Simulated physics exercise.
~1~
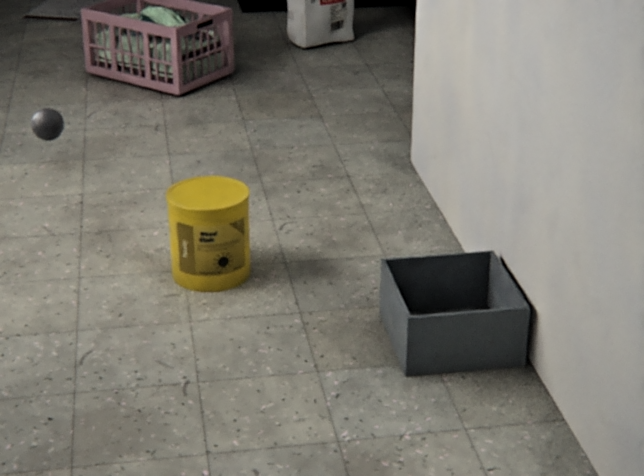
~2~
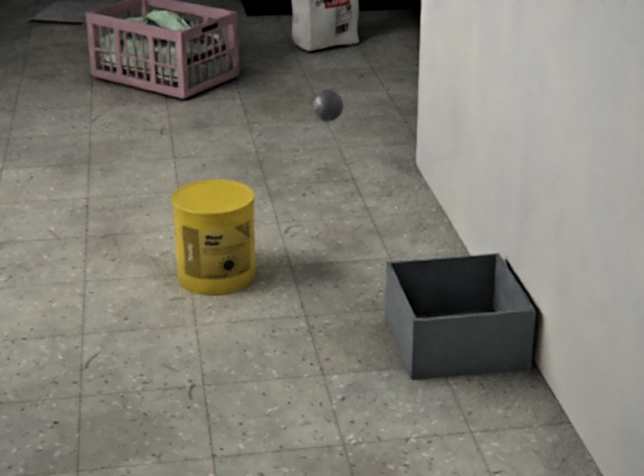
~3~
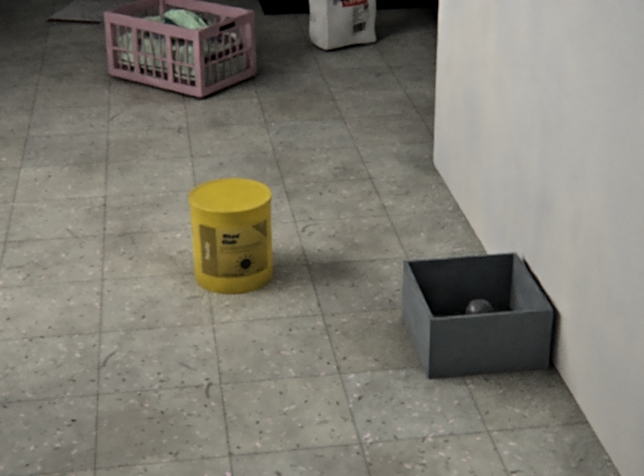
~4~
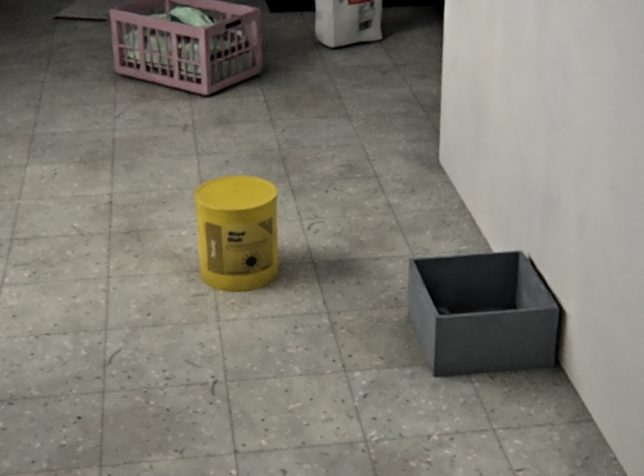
An open grey box sits on a grey tiled floor at the right, close to a pale wall, seen from above at an angle. A yellow pail stands near the middle, with a pink crate of cloth and a white bag at the back. A grey ball is in the air at the upper left, then flies right, passing beyond the pail. It drops down into the box and shows near the far side. The ball then shifts left inside, mostly hidden by the box's walls, and stays in the box while the pail remains standing in its place.
